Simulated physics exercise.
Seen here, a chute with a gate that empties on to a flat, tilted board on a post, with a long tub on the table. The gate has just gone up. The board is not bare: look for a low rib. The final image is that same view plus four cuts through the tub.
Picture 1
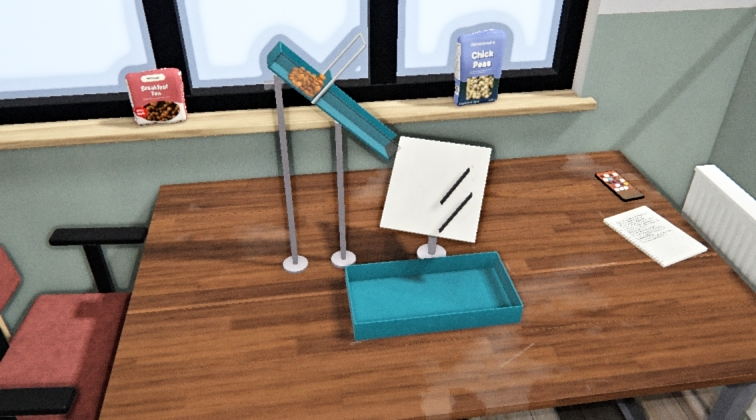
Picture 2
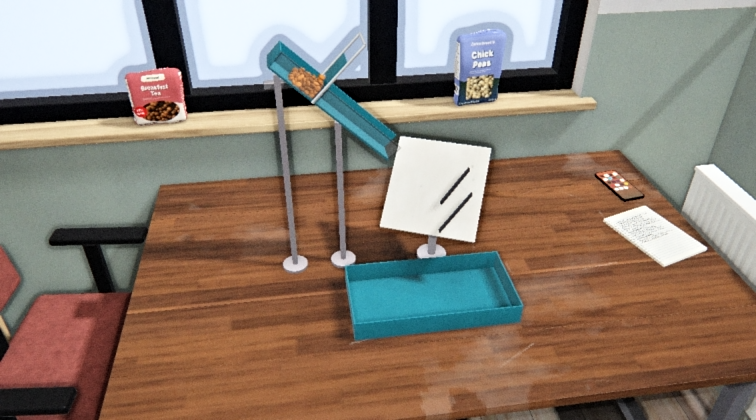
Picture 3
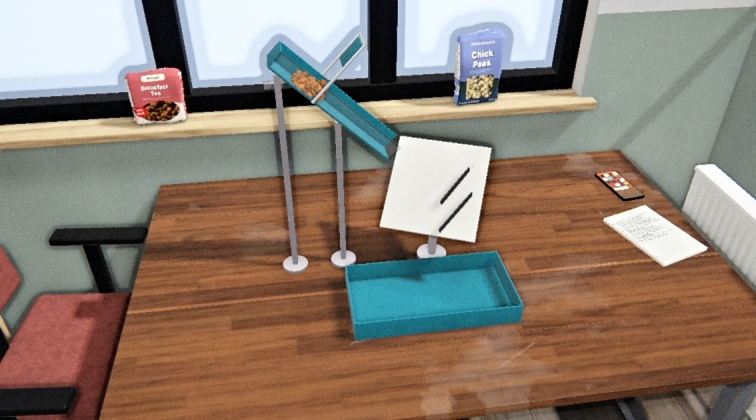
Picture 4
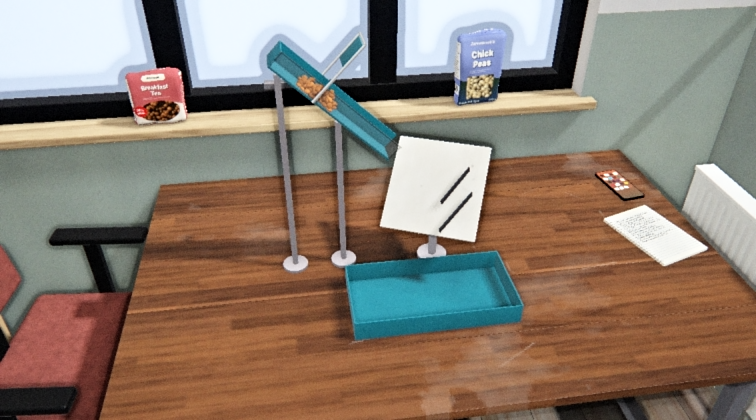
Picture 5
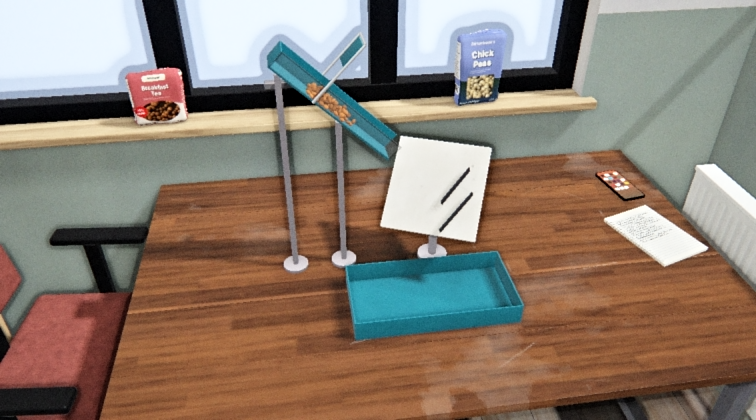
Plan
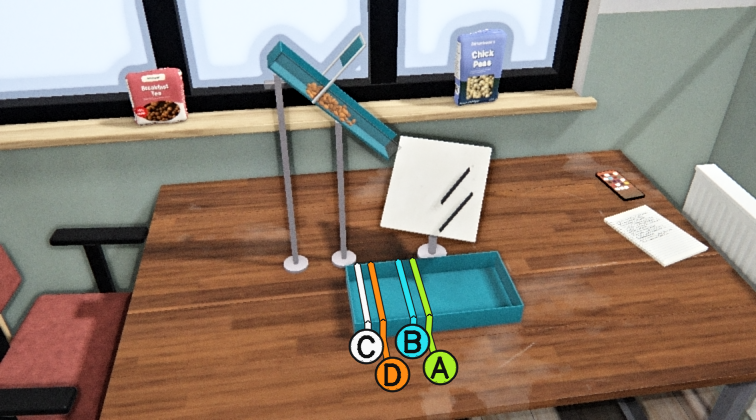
In the video, a raised gate stands over a sloping teal chute above a wooden table, and a clump of small brown pieces slides partway down it, spreading out, while the tilted white board and empty teal tub stay still.
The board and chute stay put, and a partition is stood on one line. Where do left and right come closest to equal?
A works best here.
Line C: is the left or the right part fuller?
The right side.
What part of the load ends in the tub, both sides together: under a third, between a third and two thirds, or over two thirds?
It is over two thirds.
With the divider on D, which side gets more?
More lands on the right.
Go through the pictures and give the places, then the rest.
Load behind the gate (306, 83), bits of cat kibble; lip of the chute (386, 154), sloping fairly steeply, in the first frame.
Middle of the board (436, 187), tilted fairly steeply; middle of its low edge (426, 234); of its high edge (445, 142), in the second frame.
Front corners of the tub (355, 324) and (523, 306), empty; front of the load (320, 92), in the third frame.
Middle of the load (317, 91); its front (333, 108), roughly a quarter of the way to the lip; rib from (472, 192) to (439, 230); rib from (469, 167) to (441, 201), in the fourth frame.
Middle of the load (328, 101); its front (354, 122), roughly half of the way to the lip, in the fifth frame.
On the marked copy, line A crosses the front rim at (429, 316); line B crosses the front rim at (413, 317); line C crosses the front rim at (367, 322); line D crosses the front rim at (383, 321).
For line A, of what is caught, roughly half on the left of the divider, roughly half on the right.
For line B, of what is caught, about a tenth on the left of the divider, the larger part on the right.
For line C, of what is caught, not one piece on the left of the divider, every piece on the right.
For line D, of what is caught, not one piece on the left of the divider, every piece on the right.
